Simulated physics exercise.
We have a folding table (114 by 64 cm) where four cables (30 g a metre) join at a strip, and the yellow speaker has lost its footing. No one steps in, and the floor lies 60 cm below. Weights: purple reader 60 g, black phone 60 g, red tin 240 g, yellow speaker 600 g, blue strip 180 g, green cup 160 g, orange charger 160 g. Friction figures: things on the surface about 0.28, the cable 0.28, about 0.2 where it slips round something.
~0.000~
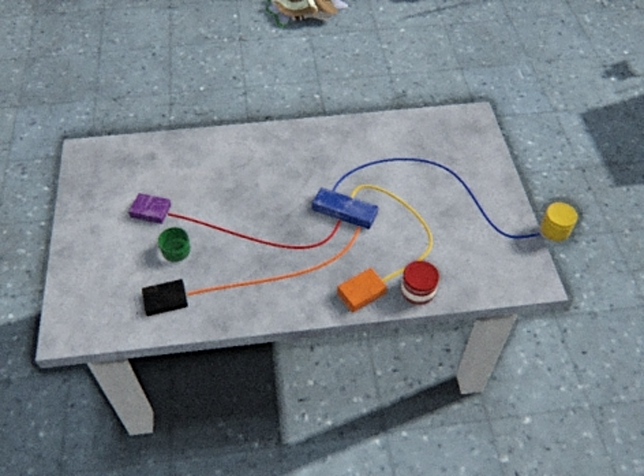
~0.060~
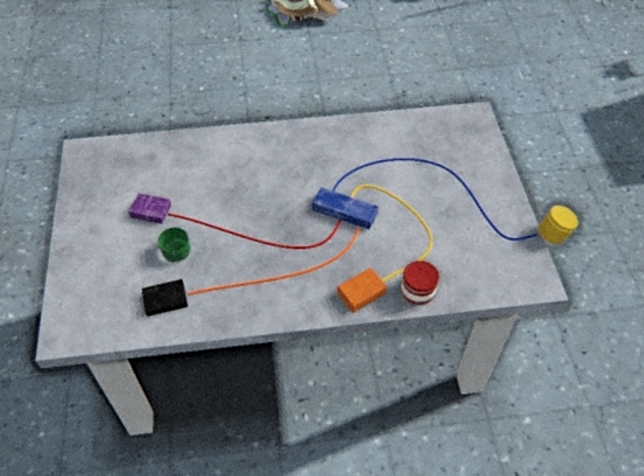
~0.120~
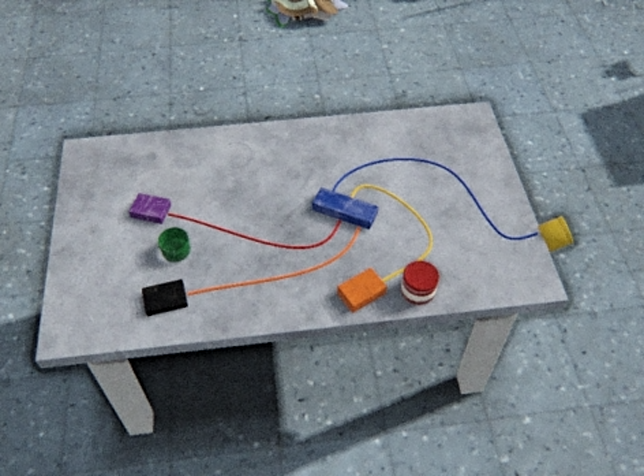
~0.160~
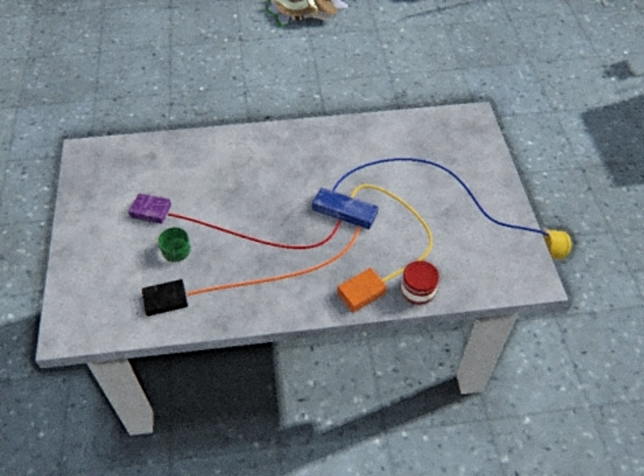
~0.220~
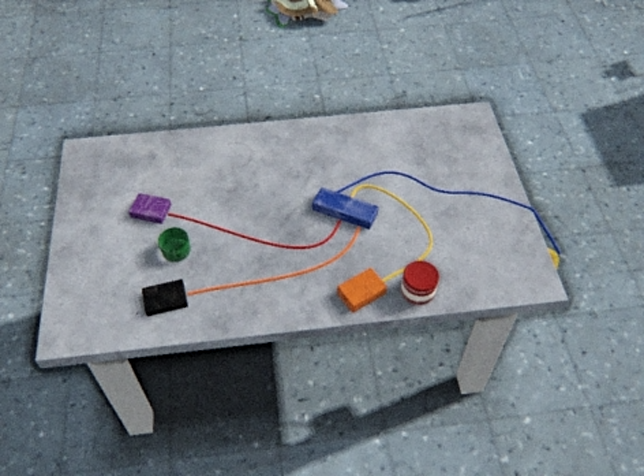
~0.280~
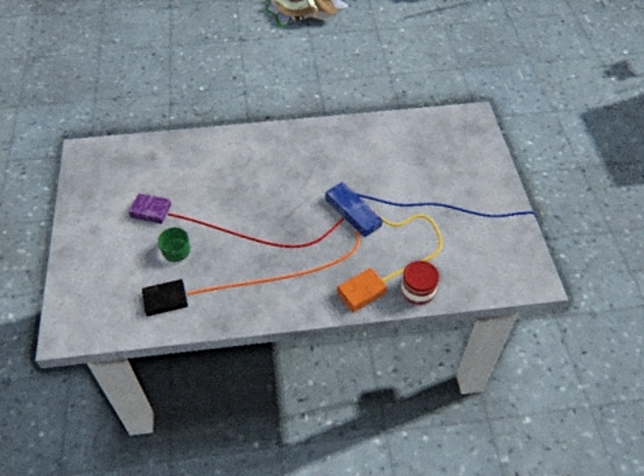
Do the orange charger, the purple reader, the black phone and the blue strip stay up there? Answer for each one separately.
I reckon the orange charger does not stay up, the purple reader does not stay up, the black phone does not stay up and the blue strip does not stay up.
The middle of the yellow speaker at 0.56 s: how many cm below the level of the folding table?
Measured: Near 55 cm.
After 0.6 s, the strip's end of the blue cable at (524, 213); purple reader 53 cm off its start, blue strip 41 cm off its start, black phone 38 cm off its start.
After 0.8 s, the strip has left the top; purple reader over the edge, black phone 90 cm off its start, blue strip over the edge.
After 1.1 s, the strip has left the top; purple reader over the edge, black phone over the edge, blue strip over the edge.
After 1.4 s, the strip has left the top; purple reader over the edge, black phone over the edge, orange charger over the edge.
After 2.6 s, the strip has left the top; purple reader over the edge, black phone over the edge, orange charger over the edge, blue strip over the edge.
